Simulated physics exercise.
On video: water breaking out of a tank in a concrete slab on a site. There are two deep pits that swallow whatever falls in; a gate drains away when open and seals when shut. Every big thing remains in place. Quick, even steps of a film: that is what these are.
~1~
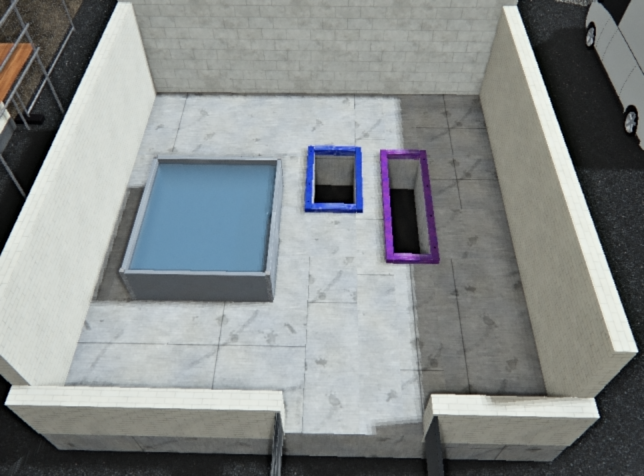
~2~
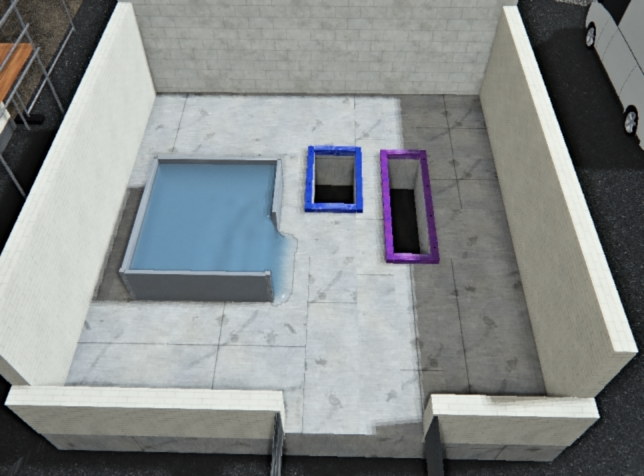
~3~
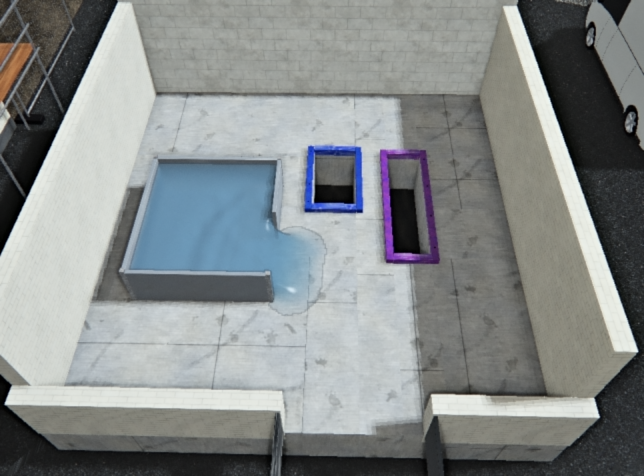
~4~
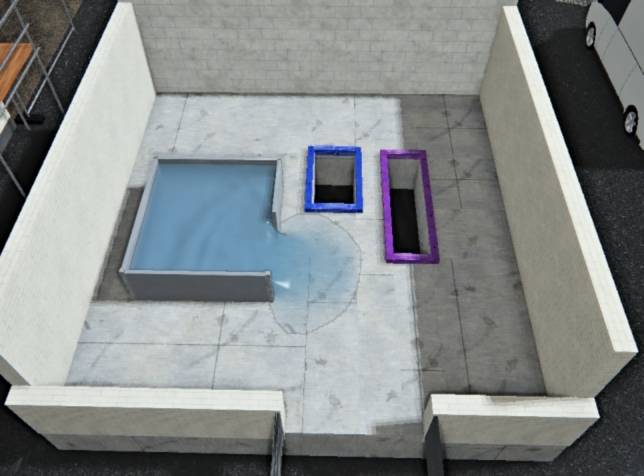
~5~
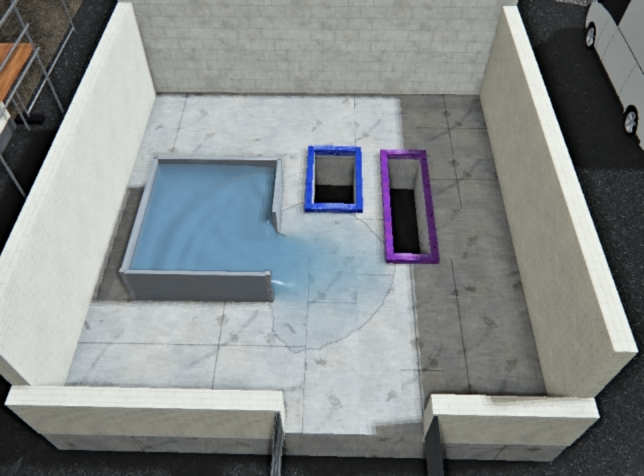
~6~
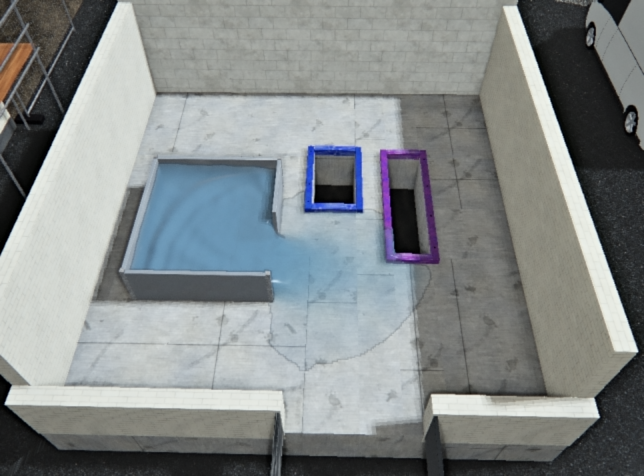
At first, still blue water fills a gray tank on a walled, pale slab, beside blue-framed and purple-framed openings. Water then breaks out through a gap in the tank's right side and pours onto the floor. The thin sheet spreads steadily to the right and toward the viewer, fanning widely across the slab.
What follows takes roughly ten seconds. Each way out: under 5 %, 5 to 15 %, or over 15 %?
As I see it, the gate will take beyond fifteen per cent, the blue pit will take below five per cent, the purple pit will take at least five but at most fifteen per cent.
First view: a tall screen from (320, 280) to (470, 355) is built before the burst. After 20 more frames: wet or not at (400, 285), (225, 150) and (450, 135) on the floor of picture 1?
Swamped, untouched, untouched.
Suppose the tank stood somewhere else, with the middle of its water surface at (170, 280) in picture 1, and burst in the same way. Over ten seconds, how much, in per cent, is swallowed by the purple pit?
Share for the purple pit - 0 in a hundred.
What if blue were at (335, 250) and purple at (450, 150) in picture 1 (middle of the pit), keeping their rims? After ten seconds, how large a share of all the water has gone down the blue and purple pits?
Roughly: Blue pit 30 %, purple pit 0 %.
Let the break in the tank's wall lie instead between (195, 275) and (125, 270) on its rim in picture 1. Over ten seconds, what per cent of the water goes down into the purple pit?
Near 0 per cent for purple.
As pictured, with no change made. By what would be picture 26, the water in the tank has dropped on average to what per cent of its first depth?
I'd say some 42 %.
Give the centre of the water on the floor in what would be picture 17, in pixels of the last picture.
Near pixel (284, 264).
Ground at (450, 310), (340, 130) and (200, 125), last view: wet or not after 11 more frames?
Soaked, spared, spared.
A moment on, water covers 25 % of the floor; the gate 0 %, the blue pit 0 %, the purple pit 2 %.
Next, water covers 35 % of the floor; the gate 1 %, the blue pit 0 %, the purple pit 6 %.
Then, water covers 40 % of the floor; the gate 4 %, the blue pit 0 %, the purple pit 9 %.
Later, water covers 55 % of the floor; the gate 12 %, the blue pit 0 %, the purple pit 10 %.
In the end, water covers 80 % of the floor; the gate 21 %, the blue pit 0 %, the purple pit 10 %.
